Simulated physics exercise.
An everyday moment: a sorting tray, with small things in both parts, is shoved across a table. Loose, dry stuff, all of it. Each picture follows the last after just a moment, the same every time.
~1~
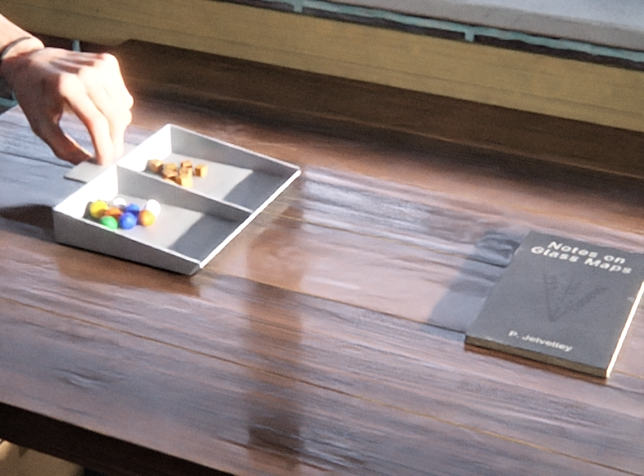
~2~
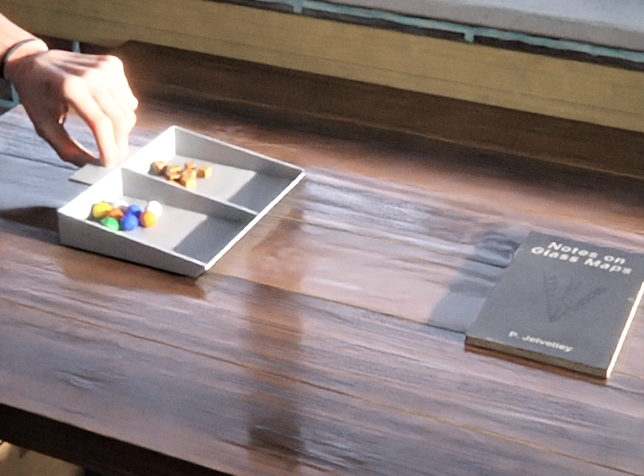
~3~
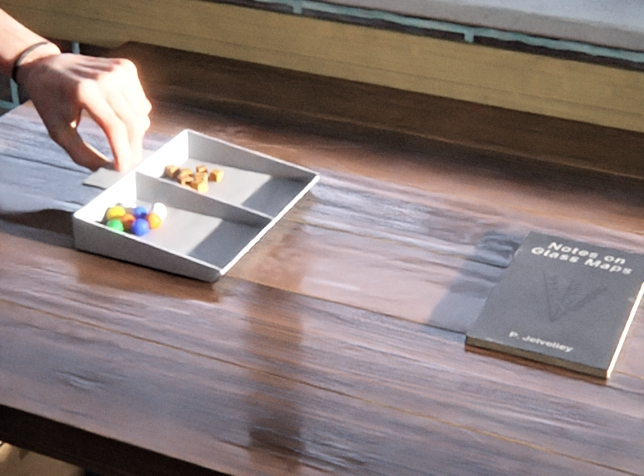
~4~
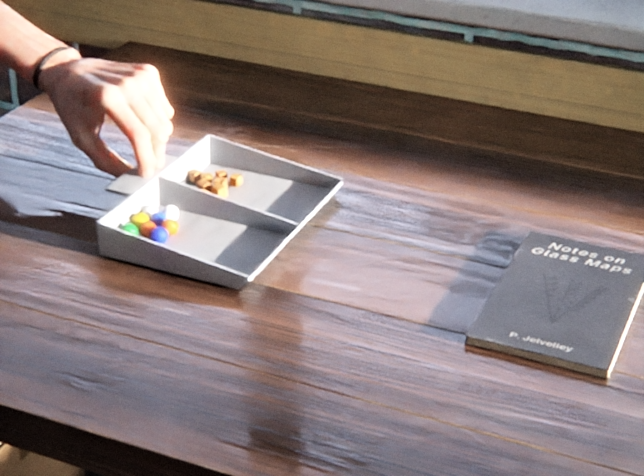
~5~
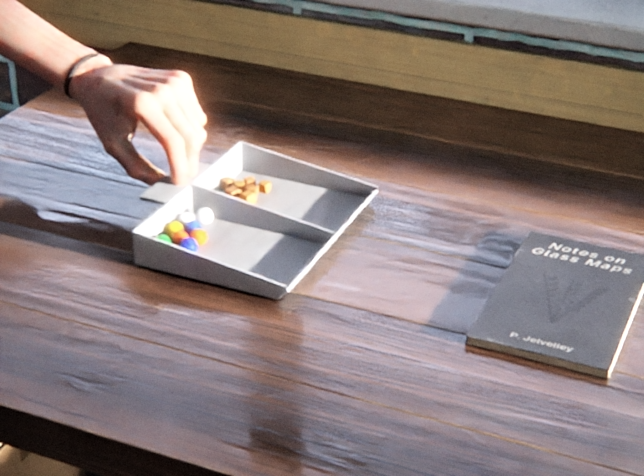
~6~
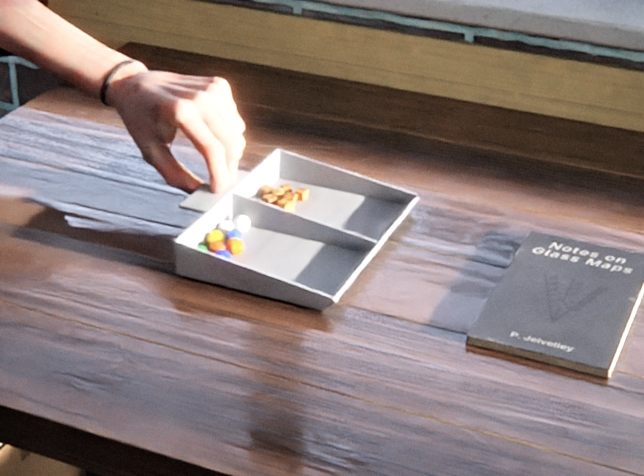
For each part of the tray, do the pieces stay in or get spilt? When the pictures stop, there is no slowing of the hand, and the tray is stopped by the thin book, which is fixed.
The front batch gets partly spilt; the back batch stays in.
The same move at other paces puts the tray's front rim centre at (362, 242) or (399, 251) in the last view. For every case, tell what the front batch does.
On the first try it has some bits fly out, while on the second it has some bits fly out.
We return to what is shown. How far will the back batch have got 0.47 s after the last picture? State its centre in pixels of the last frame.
(485, 241) or so.
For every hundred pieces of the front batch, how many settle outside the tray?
About 50 per cent of it.
Then, 0.08 s after the last picture, tray still sliding, front rim near (437, 259); front batch all inside; back batch all inside.
Then, 0.26 s after the last picture, tray stopped at the thin book; front batch all inside, moved towards the front rim; back batch all inside, moved towards the front rim.
Then, 0.47 s after the last picture, tray stopped at the thin book; front batch about half out of the tray; back batch all inside, moved towards the front rim.
By the end, tray stopped at the thin book; front batch about half out of the tray; back batch all inside, moved towards the front rim.
